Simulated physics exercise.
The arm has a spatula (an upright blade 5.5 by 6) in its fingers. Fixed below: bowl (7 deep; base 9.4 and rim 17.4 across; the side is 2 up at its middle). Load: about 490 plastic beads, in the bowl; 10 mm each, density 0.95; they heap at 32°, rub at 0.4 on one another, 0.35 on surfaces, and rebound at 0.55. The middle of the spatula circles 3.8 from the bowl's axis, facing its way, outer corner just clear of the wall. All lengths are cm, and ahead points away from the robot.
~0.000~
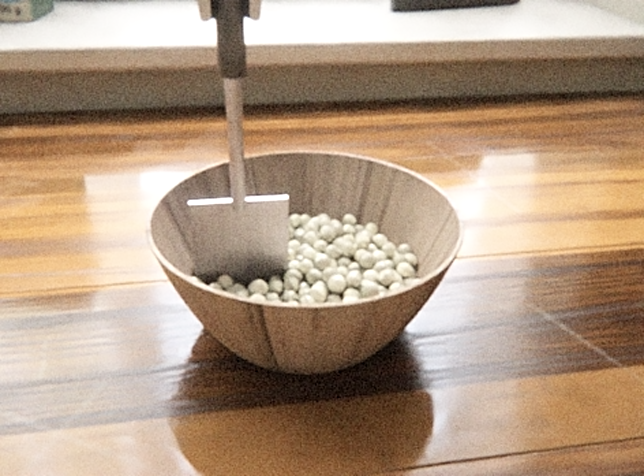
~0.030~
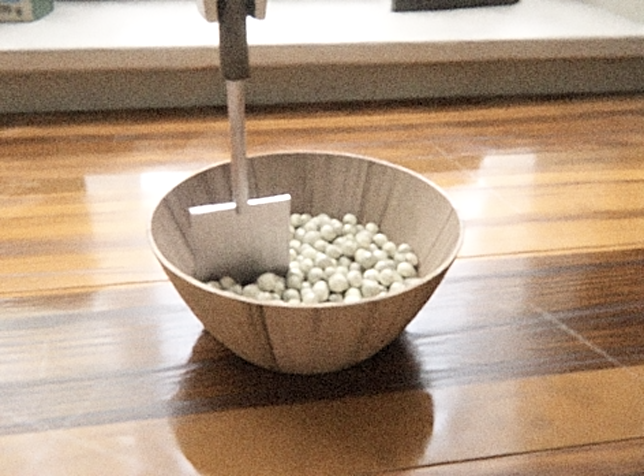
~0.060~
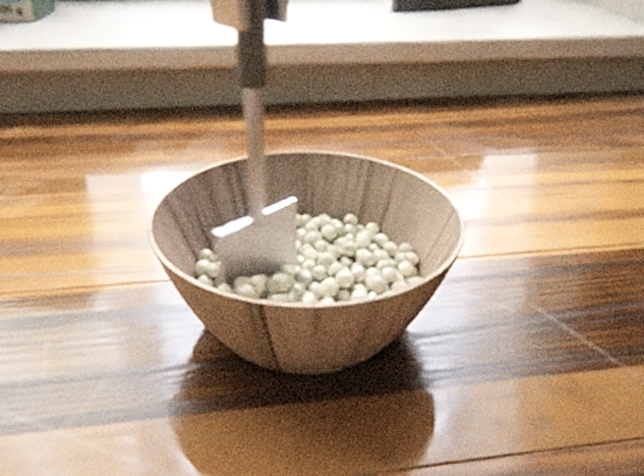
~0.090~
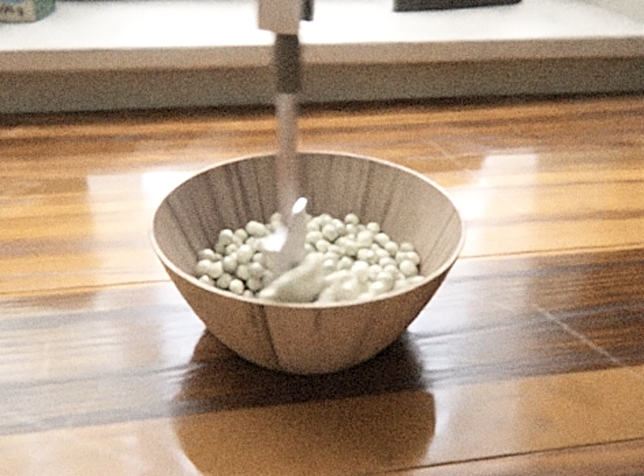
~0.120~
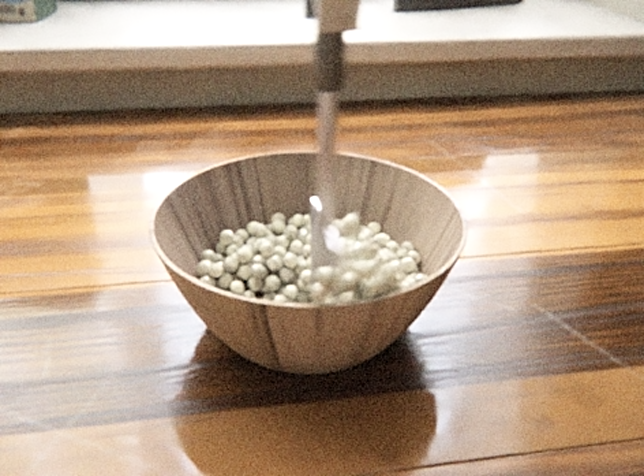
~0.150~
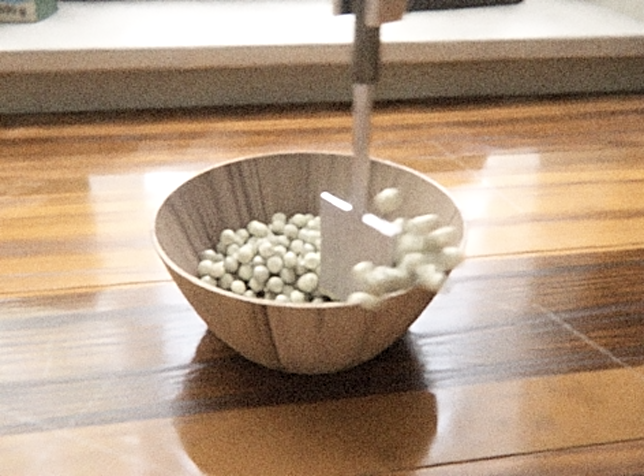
A spatula held by a robot arm sweeps rightward through pale beads in a wooden bowl.
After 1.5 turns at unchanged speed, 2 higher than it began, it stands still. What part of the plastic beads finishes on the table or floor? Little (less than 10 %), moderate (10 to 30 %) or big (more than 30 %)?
Answer: Moderate; 10 to 30 % of the plastic beads finish on the table or floor.
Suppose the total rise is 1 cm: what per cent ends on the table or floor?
About 30 per cent.
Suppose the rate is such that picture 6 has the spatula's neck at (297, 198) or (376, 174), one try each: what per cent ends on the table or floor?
Some 5 and 30 per cent.
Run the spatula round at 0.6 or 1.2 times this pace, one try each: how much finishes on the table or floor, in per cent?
Some 5 and 25 per cent.
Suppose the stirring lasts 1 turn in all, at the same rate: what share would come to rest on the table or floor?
In that case some 15 per cent.
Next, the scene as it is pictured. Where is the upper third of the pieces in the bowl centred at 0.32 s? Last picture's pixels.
At about (261, 209).
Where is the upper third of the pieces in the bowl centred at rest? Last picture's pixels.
At about (320, 278).
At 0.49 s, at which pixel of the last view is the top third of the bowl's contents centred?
Near (311, 305).
By 0.32 s, 281° round, highest piece 11 above the table; 431 in the bowl, 25 on the table or floor, 31 in flight or on the tool.
By 0.49 s, 81° round, highest piece 10 above the table; 394 in the bowl, 75 on the table or floor, 18 in flight or on the tool.
By 0.78 s, 180° round, highest piece 5 above the table; 390 in the bowl, 97 on the table or floor.
By 1.48 s, 180° round, highest piece 5 above the table; 390 in the bowl, 97 on the table or floor.
Final count, 390 in the bowl, 97 on the table or floor. That is 20 % on the table or floor.
